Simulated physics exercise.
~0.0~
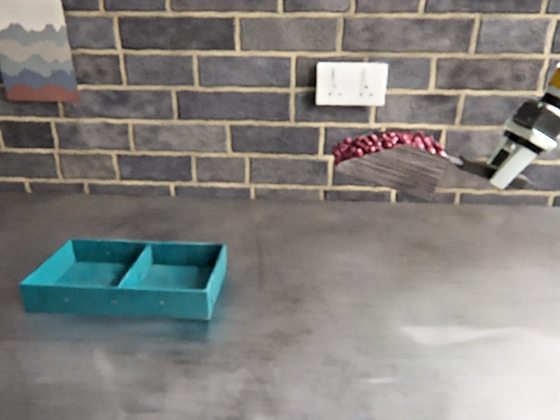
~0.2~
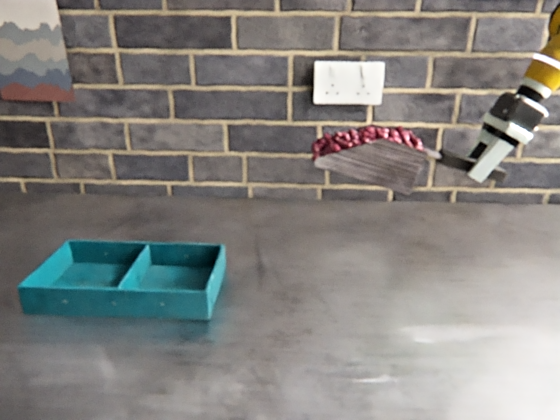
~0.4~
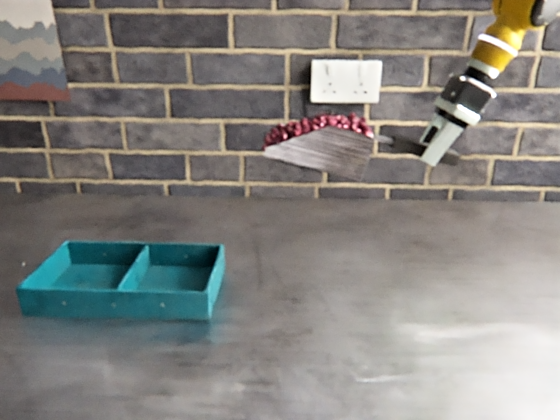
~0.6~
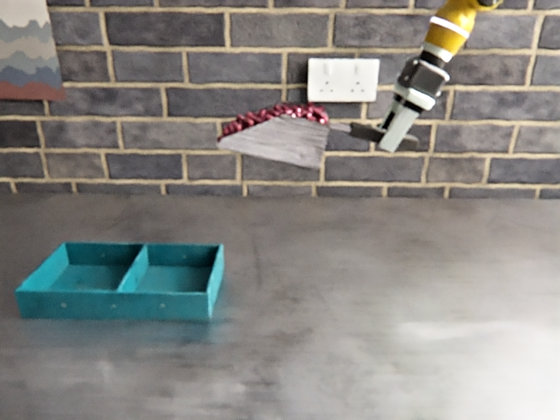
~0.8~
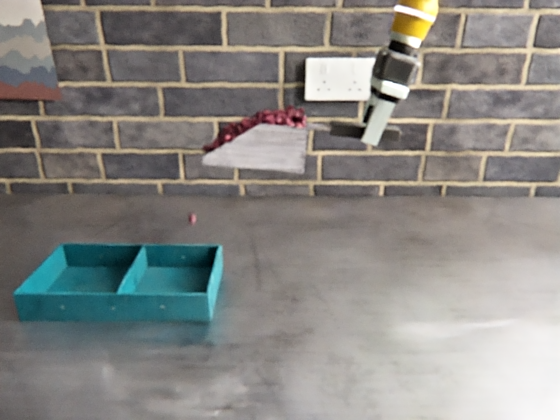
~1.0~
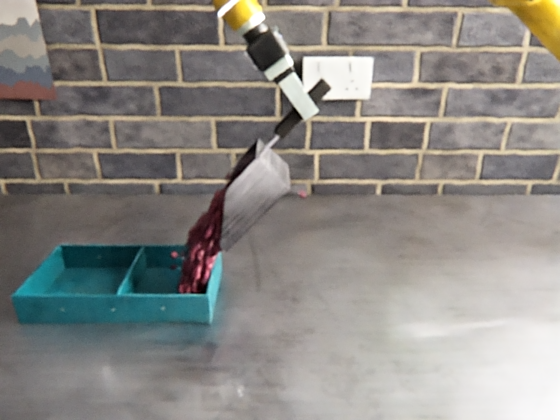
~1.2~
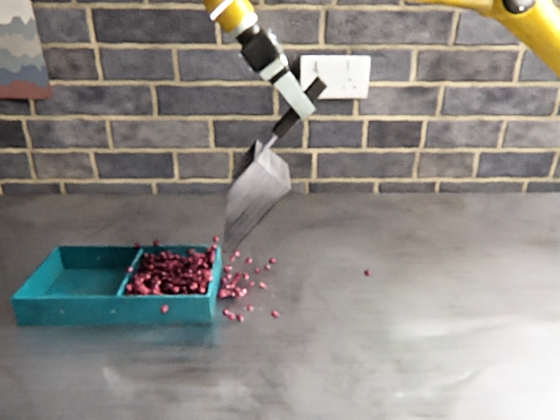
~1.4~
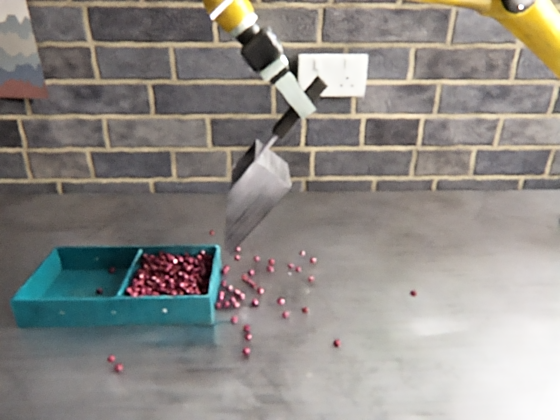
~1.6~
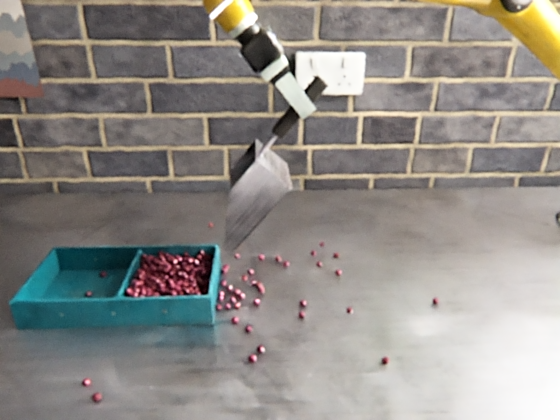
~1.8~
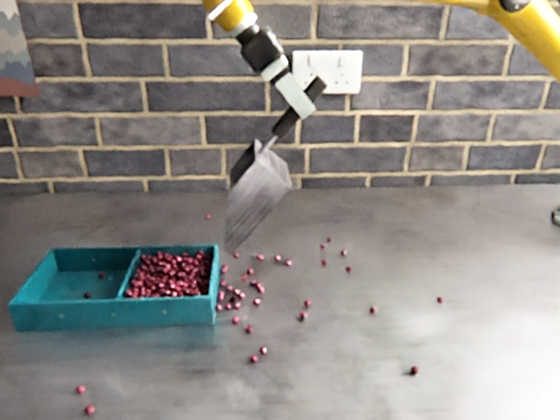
A robot arm tips a scoop of dark red beads into a teal tray, scattering some.
